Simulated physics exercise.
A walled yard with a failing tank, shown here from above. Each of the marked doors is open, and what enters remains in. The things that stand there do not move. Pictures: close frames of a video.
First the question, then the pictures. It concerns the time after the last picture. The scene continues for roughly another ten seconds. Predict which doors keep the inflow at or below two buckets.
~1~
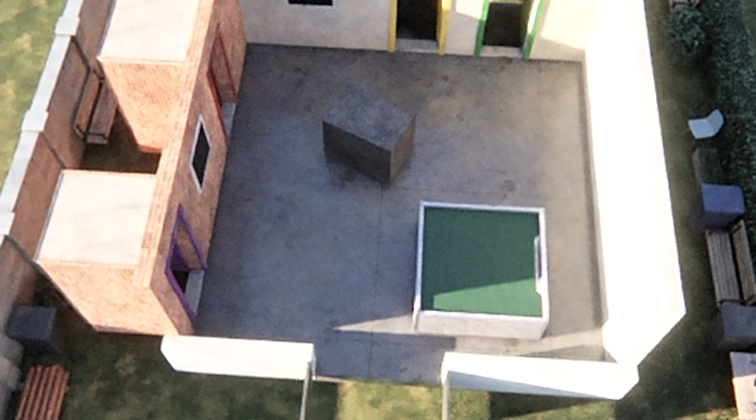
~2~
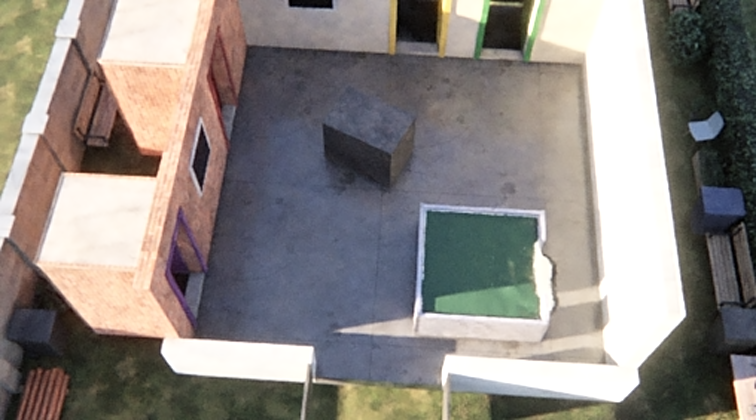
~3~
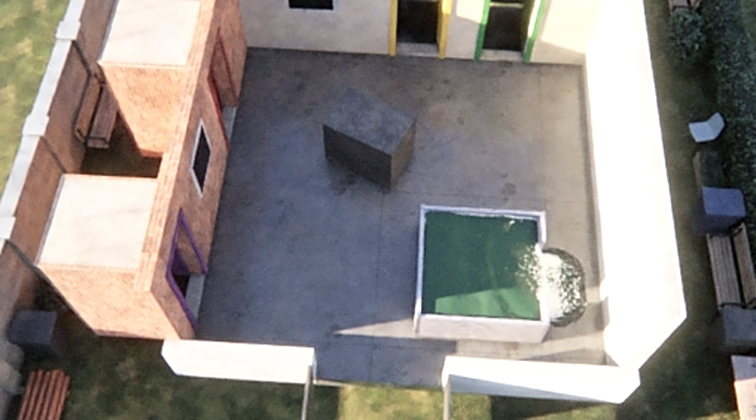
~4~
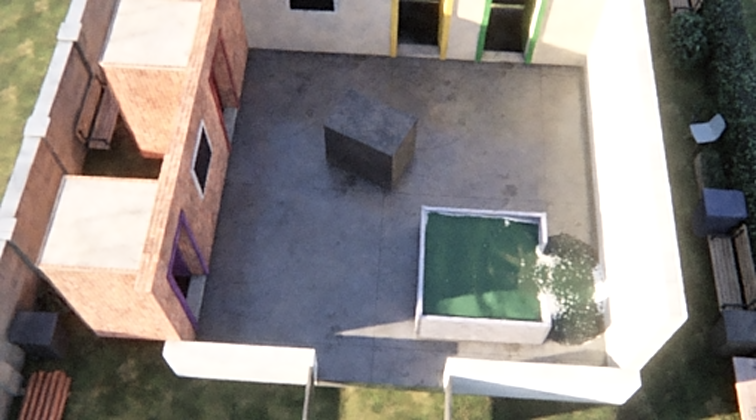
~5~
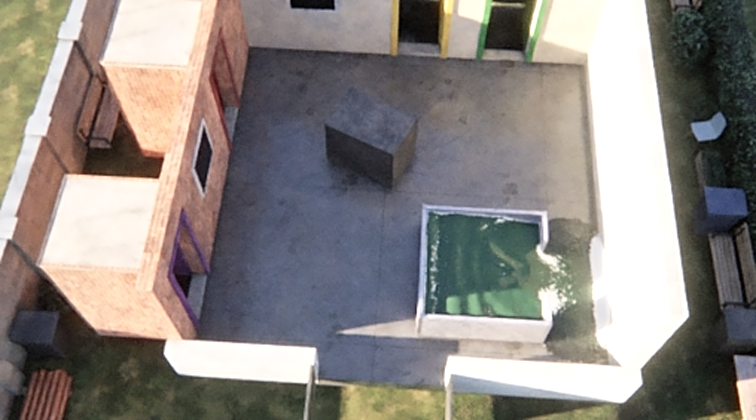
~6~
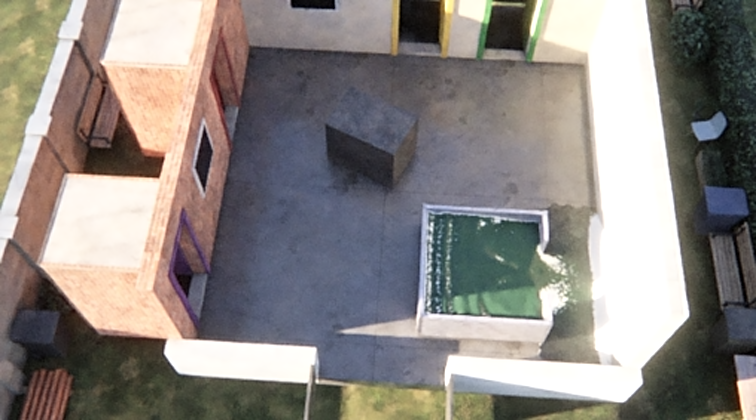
As I see it, the yellow door is going to let through no more than allowed; the red door is going to let through no more than allowed; the purple door is going to let through no more than allowed; the green door is going to let through more than allowed.
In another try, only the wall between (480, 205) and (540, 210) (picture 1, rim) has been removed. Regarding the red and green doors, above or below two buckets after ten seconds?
Red falls short, green exceeds the limit.
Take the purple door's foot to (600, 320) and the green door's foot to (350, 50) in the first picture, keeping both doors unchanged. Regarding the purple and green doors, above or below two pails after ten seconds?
Then: The purple one takes more; the green one holds.
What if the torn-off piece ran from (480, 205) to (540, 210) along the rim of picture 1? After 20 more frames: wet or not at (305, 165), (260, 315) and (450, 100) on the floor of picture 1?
Taking the points in order: Unwetted, unwetted and swamped.
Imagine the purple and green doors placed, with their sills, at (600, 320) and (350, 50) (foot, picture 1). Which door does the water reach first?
The first to get wet is the purple one.
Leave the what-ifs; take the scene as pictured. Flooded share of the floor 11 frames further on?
Near 30 in a hundred.
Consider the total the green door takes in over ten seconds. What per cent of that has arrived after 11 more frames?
Share by then: About 0 in a hundred.
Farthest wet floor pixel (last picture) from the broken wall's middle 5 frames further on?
Point: (588, 128) in the last picture's pixels.
A moment on, water covers 10 % of the floor; the yellow door not reached, the red door not reached, the purple door not reached, the green door not reached.
Next, water covers 30 % of the floor; the yellow door not reached, the red door not reached, the purple door not reached, the green door not reached.
Then, water covers 50 % of the floor; the yellow door wet at the sill, nothing in, the red door not reached, the purple door not reached, the green door over two buckets in.
Later, water covers 75 % of the floor; the yellow door wet at the sill, nothing in, the red door not reached, the purple door under two buckets in, the green door far over two buckets in.
In the end, water covers 95 % of the floor; the yellow door wet at the sill, nothing in, the red door wet at the sill, nothing in, the purple door under two buckets in, the green door far over two buckets in.
